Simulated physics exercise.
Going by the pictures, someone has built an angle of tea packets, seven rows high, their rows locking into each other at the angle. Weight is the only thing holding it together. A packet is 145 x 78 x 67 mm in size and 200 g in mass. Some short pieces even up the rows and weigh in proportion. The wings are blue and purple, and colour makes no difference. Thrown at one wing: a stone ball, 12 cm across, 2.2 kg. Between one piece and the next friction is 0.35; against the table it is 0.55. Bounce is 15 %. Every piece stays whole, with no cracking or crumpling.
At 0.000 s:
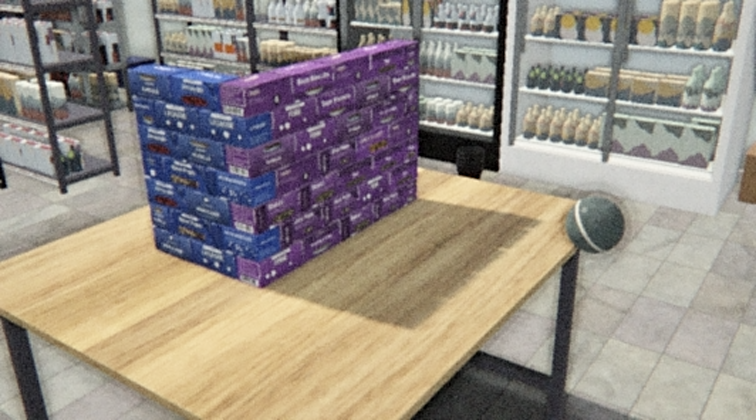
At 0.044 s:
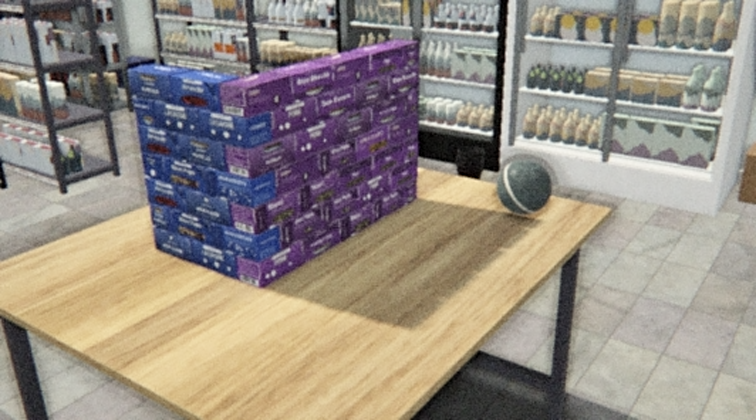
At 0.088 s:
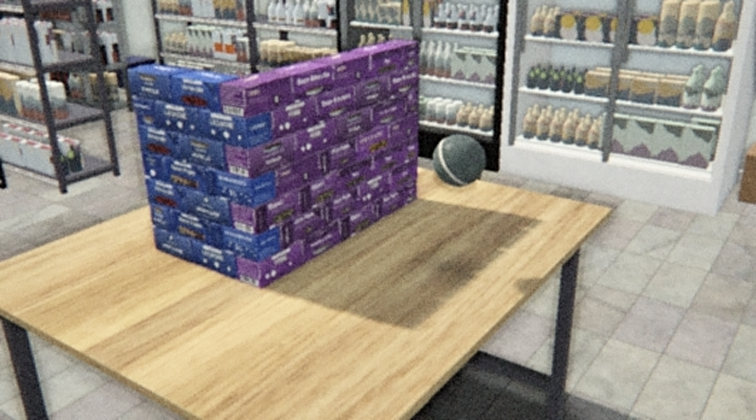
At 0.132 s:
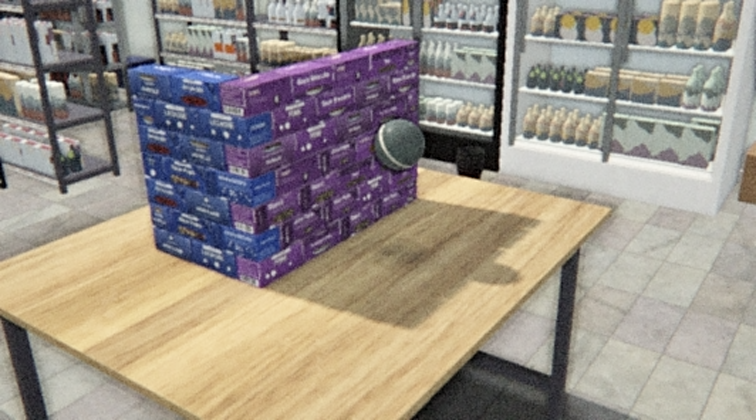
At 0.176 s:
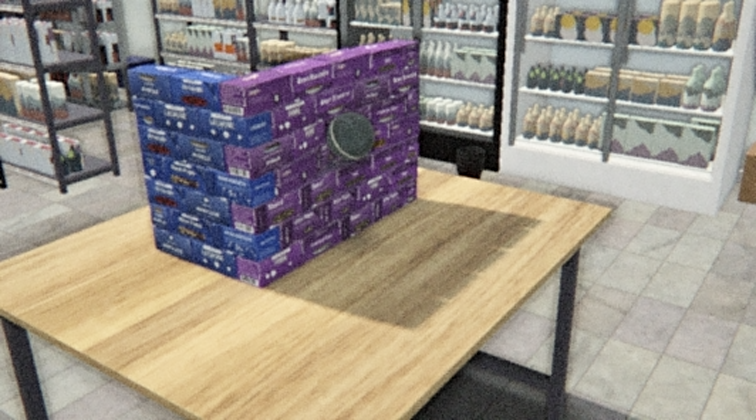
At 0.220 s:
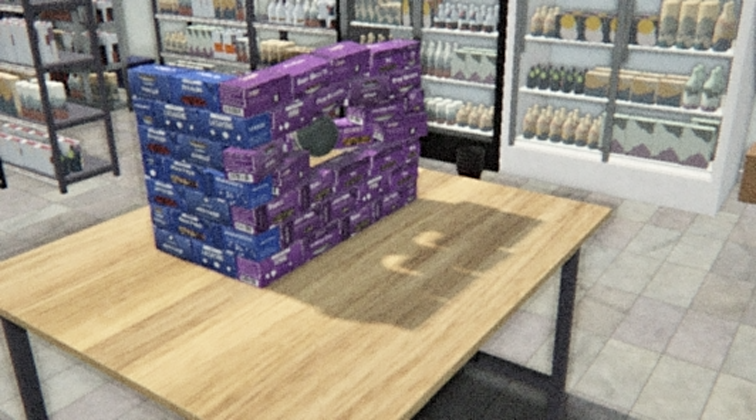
A dark grey-green ball with a pale stripe flies leftward from the right end of a pale wooden table, seen from slightly above by a still camera in a shop with bottle-lined shelves. On the table stands a corner-shaped wall of stacked packets, blue on the left and purple on the right. The ball strikes the purple side and pushes in, shoving packets out of line and opening a gap.
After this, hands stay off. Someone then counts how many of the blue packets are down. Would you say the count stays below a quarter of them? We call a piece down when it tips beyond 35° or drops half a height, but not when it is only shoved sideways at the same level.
Yes, it stays below a quarter.
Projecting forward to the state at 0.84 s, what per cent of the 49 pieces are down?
25 per cent.
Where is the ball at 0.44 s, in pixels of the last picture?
Around (191, 173).
After 0.44 s, ball still moving; none of the 17 blue packets down (9 of 49 in all colours); top blue packet unmoved; top purple packet 44° from how it stood, 59 mm lower.
After 0.84 s, ball still moving; none of the 17 blue packets down (13 of 49 in all colours); top blue packet unmoved; top purple packet on its side.
In the end (1.8 s), ball rolling away; none of the 17 blue packets down (13 of 49 in all colours); top blue packet unmoved; top purple packet on its side. That is 0 per cent. From the last view, middles, top blue packet near (205, 91), top purple packet near (316, 142).
